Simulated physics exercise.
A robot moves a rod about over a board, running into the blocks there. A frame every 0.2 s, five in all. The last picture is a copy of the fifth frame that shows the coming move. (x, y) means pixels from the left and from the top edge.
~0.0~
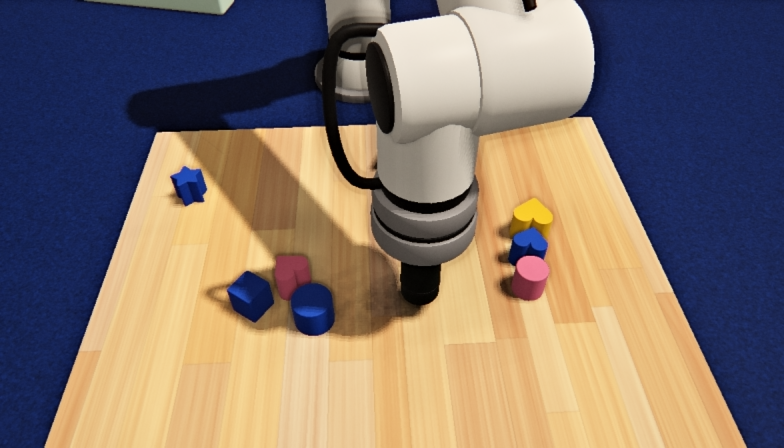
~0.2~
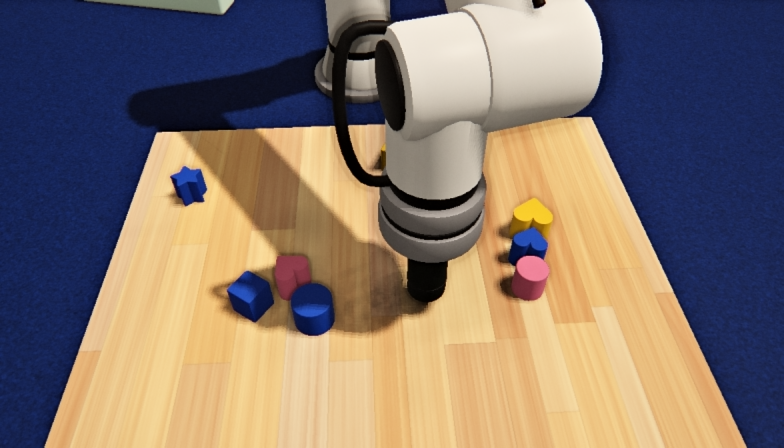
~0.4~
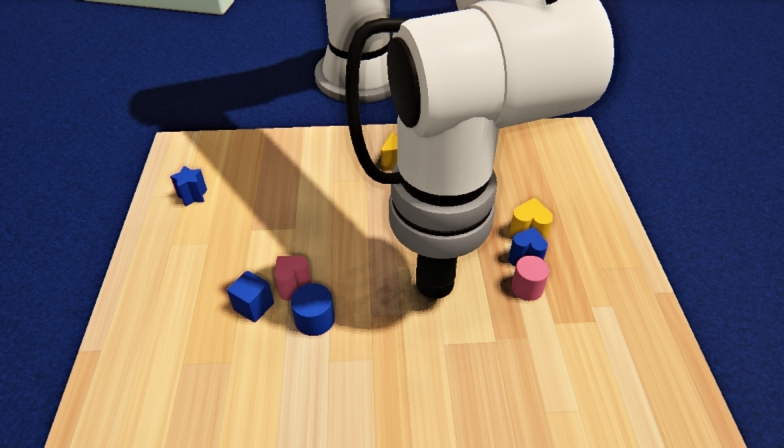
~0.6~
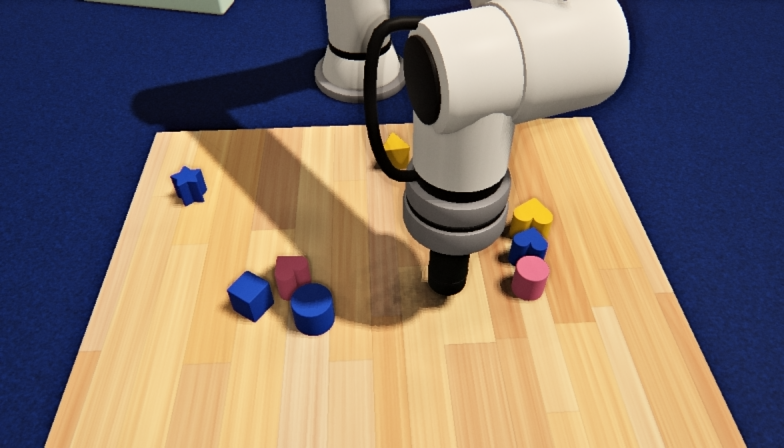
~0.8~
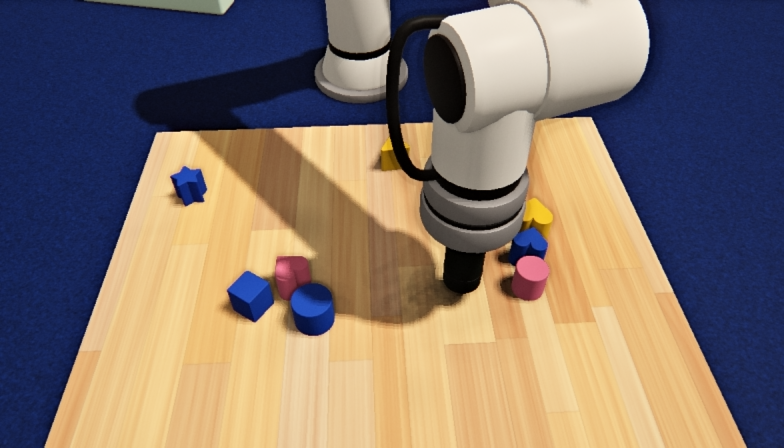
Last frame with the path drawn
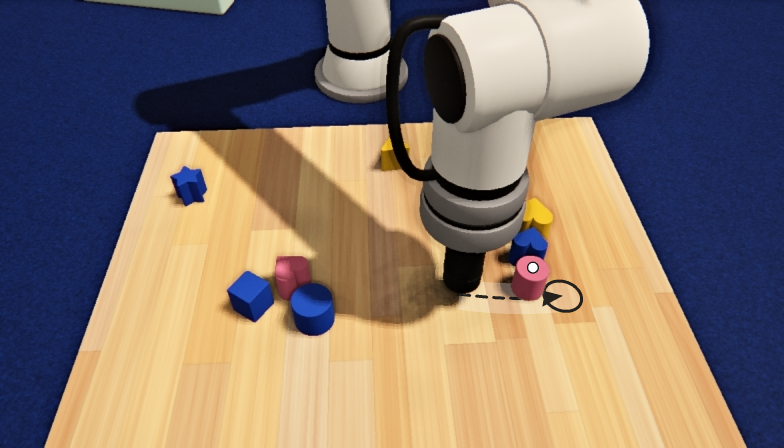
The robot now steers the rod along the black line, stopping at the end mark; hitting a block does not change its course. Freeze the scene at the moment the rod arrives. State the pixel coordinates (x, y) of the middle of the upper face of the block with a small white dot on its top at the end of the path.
I'd expect the centre of its top face to be at (583, 253).
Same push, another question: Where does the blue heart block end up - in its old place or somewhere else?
It ends up on the same spot.
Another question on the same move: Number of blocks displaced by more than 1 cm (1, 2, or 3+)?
I expect just one block to be moved by more than 1 cm.
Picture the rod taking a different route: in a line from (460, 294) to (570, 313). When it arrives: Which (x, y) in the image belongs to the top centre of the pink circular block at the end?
Located at (566, 263).
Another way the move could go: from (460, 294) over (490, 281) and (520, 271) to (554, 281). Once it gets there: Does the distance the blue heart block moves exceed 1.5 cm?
It seems so.
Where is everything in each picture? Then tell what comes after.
The first picture shows lower end of the rod at (420, 291), tops of blocks, blue heart block at (531, 239), pink circular block at (533, 268).
The second picture shows rod at (426, 288), blocks as before.
The third picture shows rod at (435, 285), blocks as before.
The fourth picture shows rod at (447, 282), blocks as before.
The fifth picture shows rod at (462, 280), blue heart block at (531, 239), pink circular block at (533, 268).
The drawn path runs from (460, 294) by way of (511, 298) to (563, 296); the dot is on the pink circular block.
The first path, step by step. One third of the way, rod at (498, 283); nothing pushed yet.
Two thirds of the way, rod at (534, 284); pink circular block at (561, 262).
At the end, rod at (568, 281); blue heart block not moved; pink circular block at (583, 253).
